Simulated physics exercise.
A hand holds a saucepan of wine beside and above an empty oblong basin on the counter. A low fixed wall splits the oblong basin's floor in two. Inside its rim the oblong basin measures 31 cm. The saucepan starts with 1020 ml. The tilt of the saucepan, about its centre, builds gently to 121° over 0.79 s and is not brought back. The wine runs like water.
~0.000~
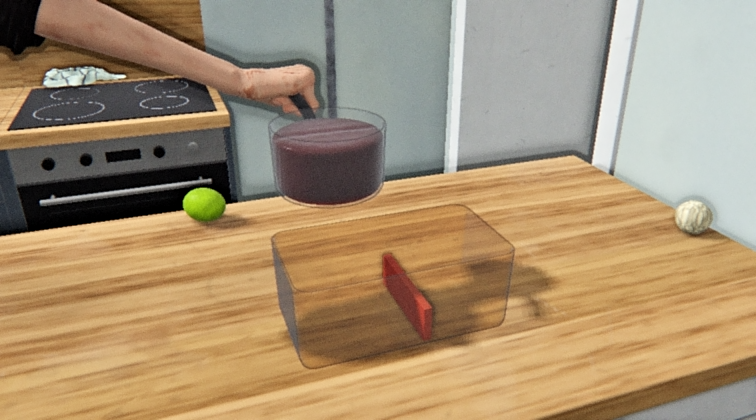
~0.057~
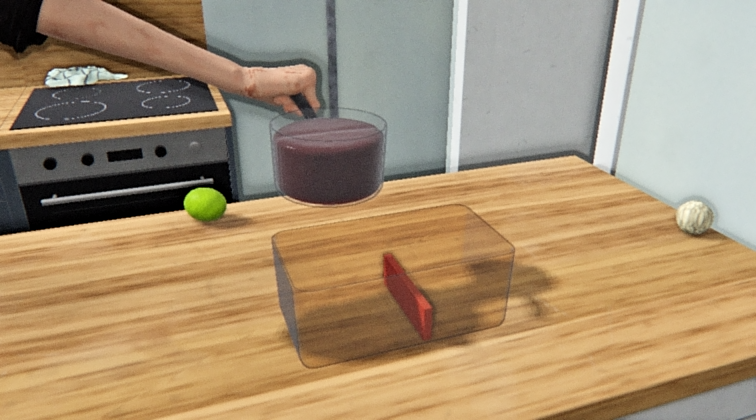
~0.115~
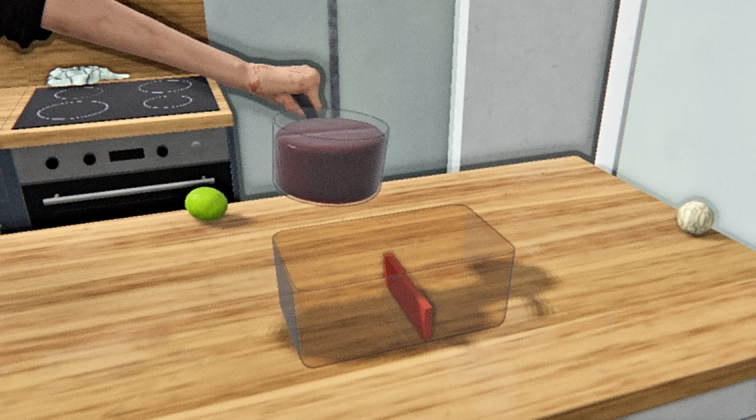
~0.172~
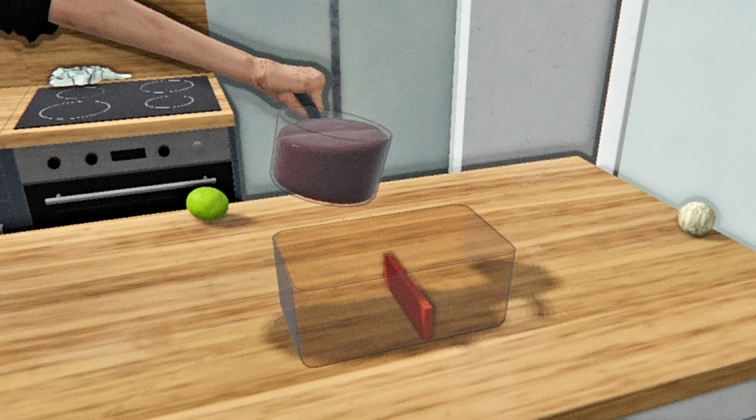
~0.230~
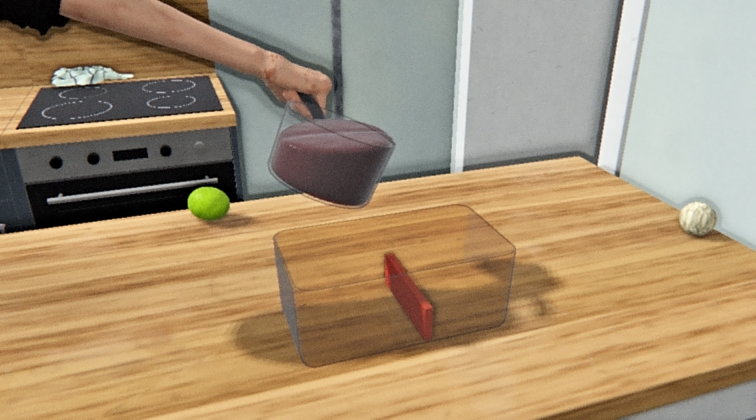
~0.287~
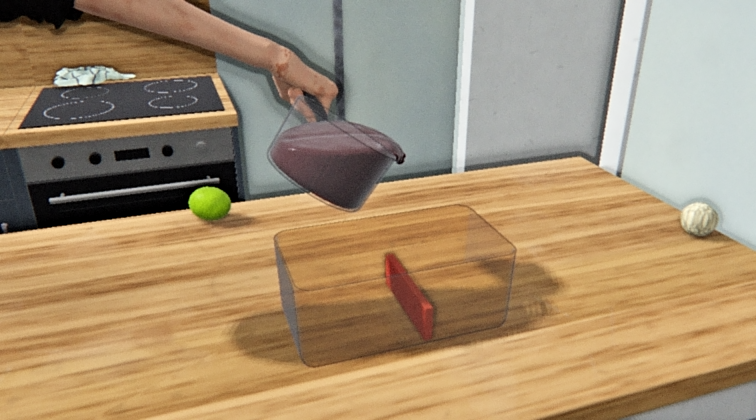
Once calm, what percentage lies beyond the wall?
The far part has some 61 per cent.
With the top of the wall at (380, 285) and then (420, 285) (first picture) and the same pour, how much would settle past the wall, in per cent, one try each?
First 90, then 40 per cent.
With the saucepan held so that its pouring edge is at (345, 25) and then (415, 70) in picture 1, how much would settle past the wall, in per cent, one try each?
First 50, then 75 per cent.
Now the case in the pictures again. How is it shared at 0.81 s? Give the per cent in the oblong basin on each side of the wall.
Some 28 per cent left and 62 right.
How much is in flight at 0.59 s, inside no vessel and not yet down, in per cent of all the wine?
About 36 per cent.
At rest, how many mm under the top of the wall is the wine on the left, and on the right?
Some 38 mm on the left and 20 mm on the right.
After 0.59 s the tilt is 103° and 24 per cent is still to pour, 1 is left of the wall and 40 right of it.
After 0.81 s the tilt is 121° and 2 per cent is still to pour, 28 is left of the wall and 62 right of it.
After 1.04 s the tilt is 121° and 0 per cent is still to pour, 37 is left of the wall and 61 right of it.
After 1.29 s the tilt is 121° and 0 per cent is still to pour, 38 is left of the wall and 61 right of it.
In the end 38 per cent lies left of the wall, 61 right of it and 2 outside.
